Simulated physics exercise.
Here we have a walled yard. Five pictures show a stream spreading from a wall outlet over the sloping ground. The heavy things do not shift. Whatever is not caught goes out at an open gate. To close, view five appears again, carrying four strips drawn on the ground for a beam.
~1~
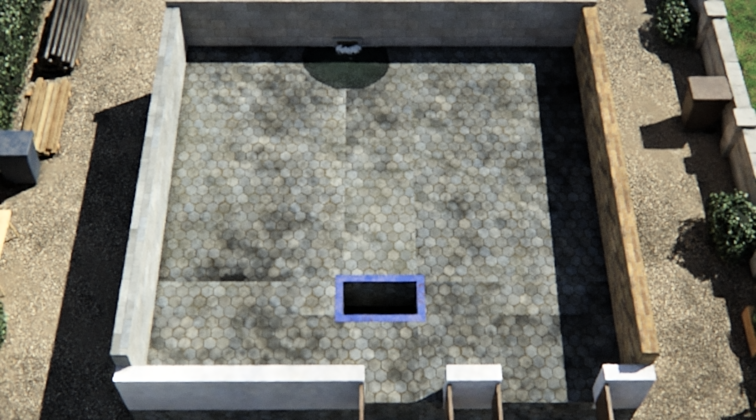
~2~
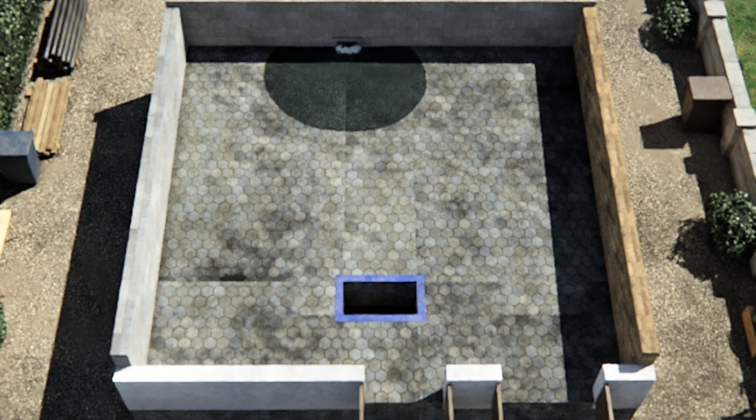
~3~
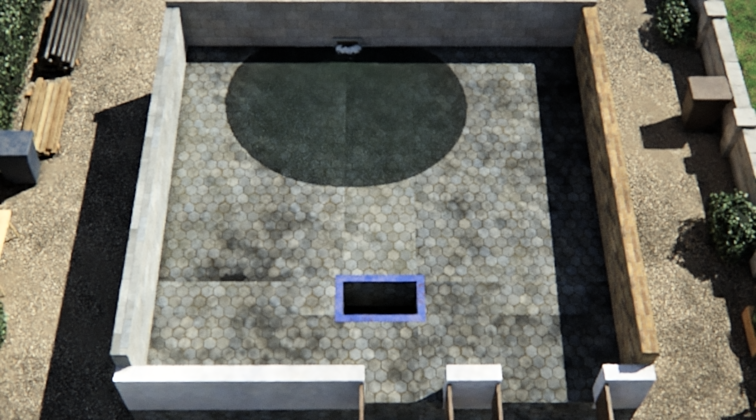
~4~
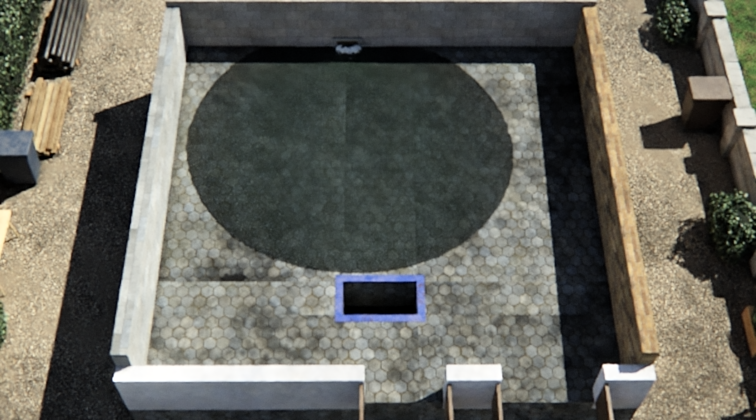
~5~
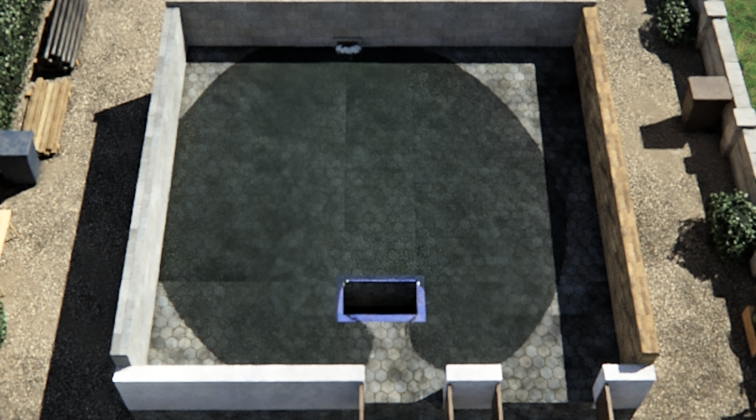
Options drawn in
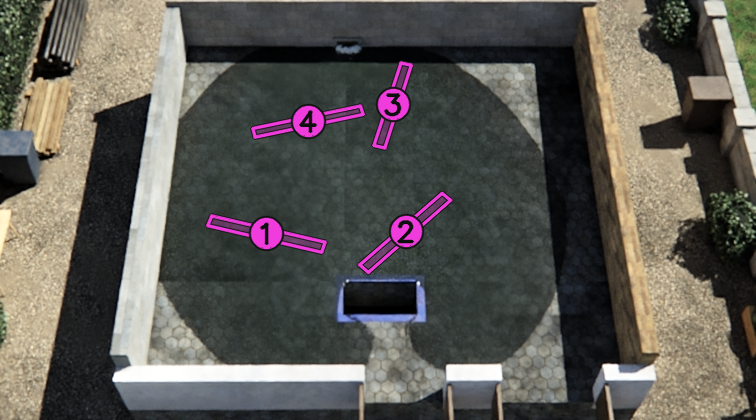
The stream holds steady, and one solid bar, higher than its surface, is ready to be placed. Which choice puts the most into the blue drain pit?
Spot 1 does it best.
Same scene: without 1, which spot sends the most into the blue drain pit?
Here it is spot 3.
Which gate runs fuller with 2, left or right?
More leaves on the right.
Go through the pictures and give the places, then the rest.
In the first picture, outfall at (348, 43); blue drain pit at (380, 298); open gate at (544, 388); open gate at (404, 388); front seen at (336, 84), 3 % of the ground wet; blue drain pit still dry.
In the second picture, front seen at (358, 127), 10 % of the ground wet; blue drain pit still dry.
In the third picture, front seen at (293, 177), 22 % of the ground wet; blue drain pit still dry.
In the fourth picture, front seen at (372, 267), 42 % of the ground wet; blue drain pit still dry.
In the fifth picture, front seen at (514, 344), 68 % of the ground wet; blue drain pit taking water.
On the marked copy, 1 from (209, 220) to (323, 247); 2 from (364, 268) to (446, 196); 3 from (379, 146) to (406, 64); 4 from (253, 132) to (361, 110).
With 1, about 39 % of the stream goes into the blue drain pit, about 60 % out by the gates.
With 2, about 15 % of the stream goes into the blue drain pit, about 85 % out by the gates.
With 3, about 29 % of the stream goes into the blue drain pit, about 70 % out by the gates.
With 4, about 18 % of the stream goes into the blue drain pit, about 82 % out by the gates.
